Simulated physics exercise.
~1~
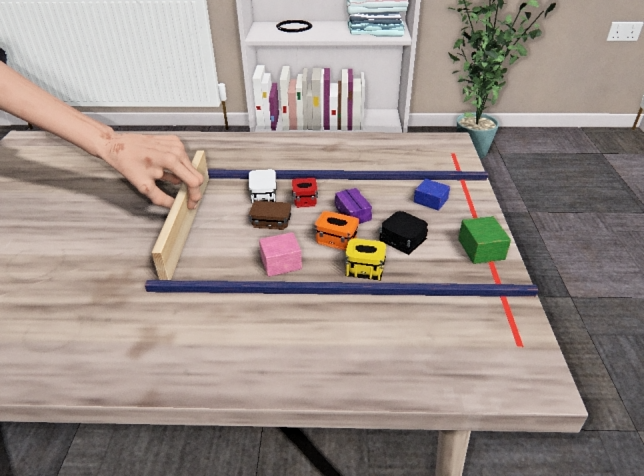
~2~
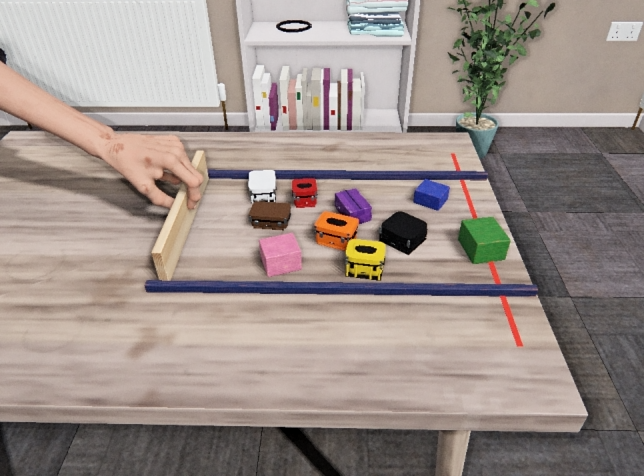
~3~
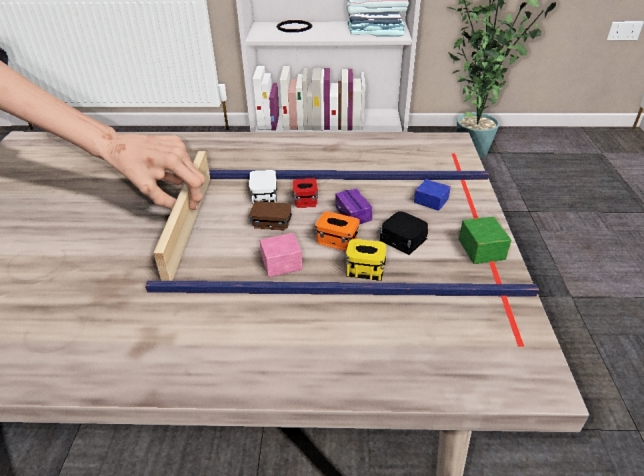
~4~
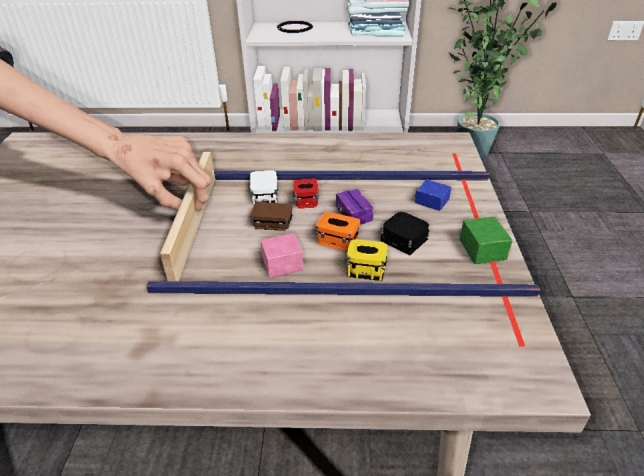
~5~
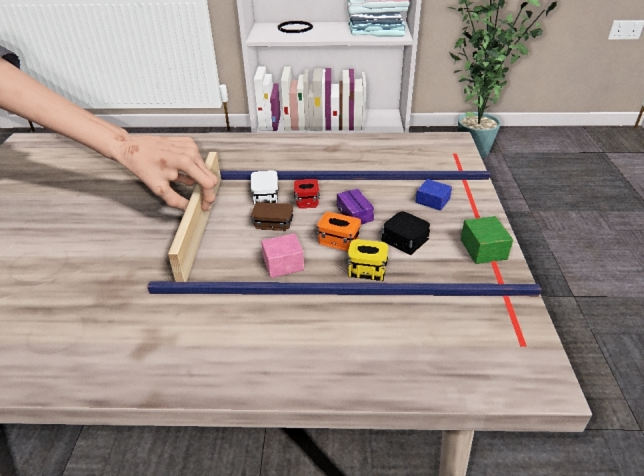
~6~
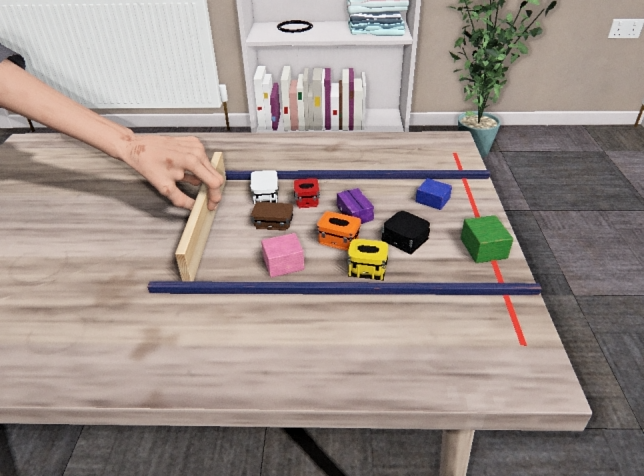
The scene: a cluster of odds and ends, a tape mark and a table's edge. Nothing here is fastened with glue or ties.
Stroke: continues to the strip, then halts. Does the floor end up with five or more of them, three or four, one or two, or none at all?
Honestly, the push sends five or more of them over the end.
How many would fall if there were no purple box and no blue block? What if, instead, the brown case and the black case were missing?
That makes 4 fallen, then 5 fallen in the other try.
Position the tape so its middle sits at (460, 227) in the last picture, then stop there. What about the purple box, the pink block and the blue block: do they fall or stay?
Purple box goes off, pink block stays put, blue block goes off.
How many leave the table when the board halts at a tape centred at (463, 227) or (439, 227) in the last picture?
First try 4, second try 1.
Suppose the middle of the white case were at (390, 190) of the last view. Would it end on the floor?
Then it does not fall.
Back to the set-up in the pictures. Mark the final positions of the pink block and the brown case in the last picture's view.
In order, first (516, 259), then (499, 215).
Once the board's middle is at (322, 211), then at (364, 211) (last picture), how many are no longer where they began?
I count 7 first and 8 after.
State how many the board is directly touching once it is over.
Contact count: 4.
Soon after, none off yet; green block at rest near (486, 239); blue block at rest near (434, 194); black case at rest near (406, 232).
After that, none off yet; green block moving near (493, 240); blue block displaced about its own width near (457, 191); black case displaced about its own width near (455, 239).
In the end, the number that fall off is five or more; gone, red case, purple box, yellow case, black case, blue block and green block.
